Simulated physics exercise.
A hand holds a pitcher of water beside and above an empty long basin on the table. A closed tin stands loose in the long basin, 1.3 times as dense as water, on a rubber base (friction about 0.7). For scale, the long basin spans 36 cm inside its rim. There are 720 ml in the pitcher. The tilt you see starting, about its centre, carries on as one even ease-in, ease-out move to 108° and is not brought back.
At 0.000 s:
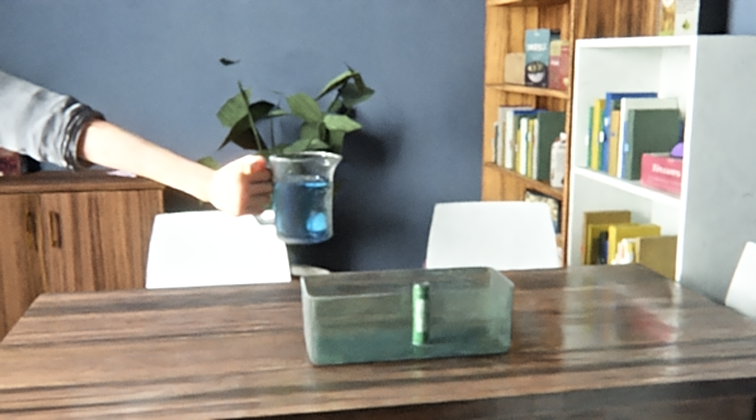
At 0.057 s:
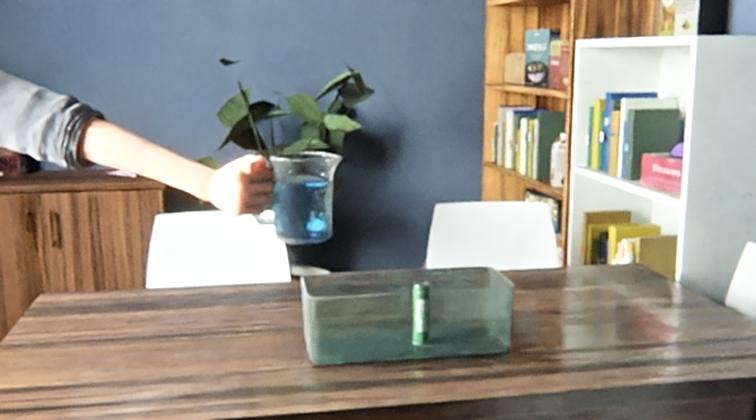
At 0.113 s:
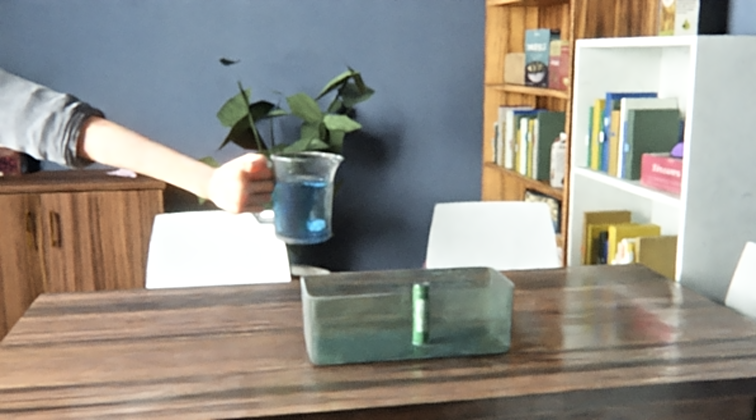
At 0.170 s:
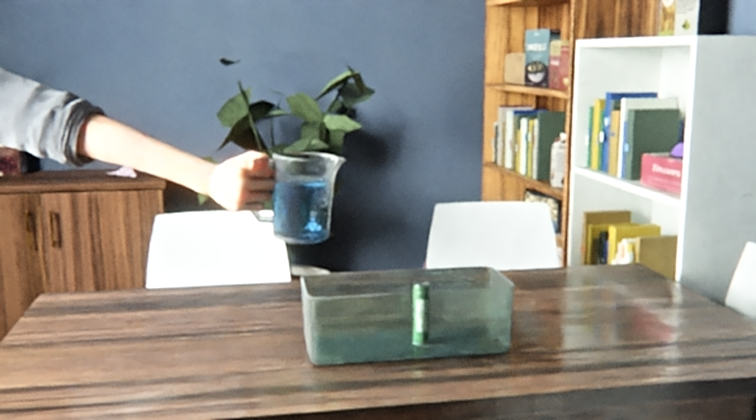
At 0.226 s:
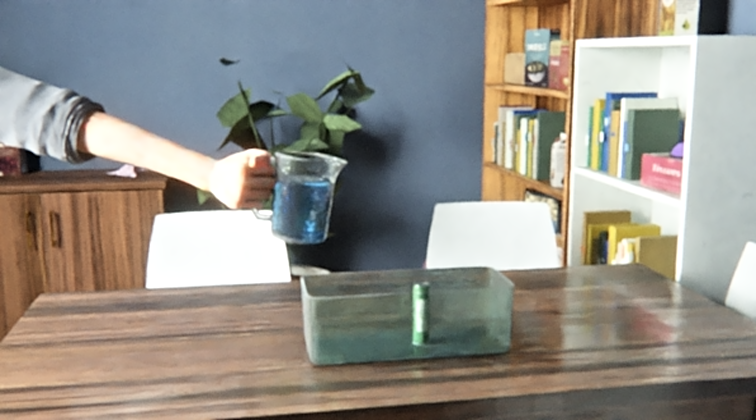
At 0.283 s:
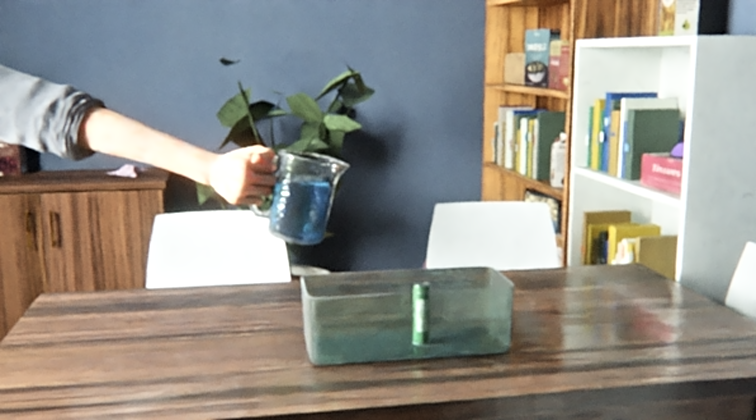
At first, a hand from the left holds a clear pitcher of blue liquid upright above a long, see-through basin on a wooden table, where a small green cylinder stands. Then the hand gradually tilts the pitcher slightly to the right, while the basin and cylinder stay still.
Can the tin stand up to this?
It keeps standing.
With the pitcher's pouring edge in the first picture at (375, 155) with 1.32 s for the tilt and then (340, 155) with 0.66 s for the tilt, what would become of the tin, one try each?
First it topples; then it keeps standing.
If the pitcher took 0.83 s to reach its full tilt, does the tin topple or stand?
Then it remains upright.
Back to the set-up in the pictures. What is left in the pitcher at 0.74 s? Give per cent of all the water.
About 92 per cent.
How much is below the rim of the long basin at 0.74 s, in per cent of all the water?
Near 0 in a hundred.
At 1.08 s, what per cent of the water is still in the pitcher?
About 38 per cent.
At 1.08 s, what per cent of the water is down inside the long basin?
About 40 per cent.
Then, 0.74 s in, the tilt is 65° and 92 per cent is still to pour; the tin stands where it began.
Then, 1.08 s in, the tilt is 100° and 37 per cent is still to pour; the tin stands where it began.
Then, 1.44 s in, the tilt is 108° and 2 per cent is still to pour; the tin stands where it began.
Then, 1.82 s in, the tilt is 108° and 0 per cent is still to pour; the tin stands where it began.
Finally, the tin stands where it began.
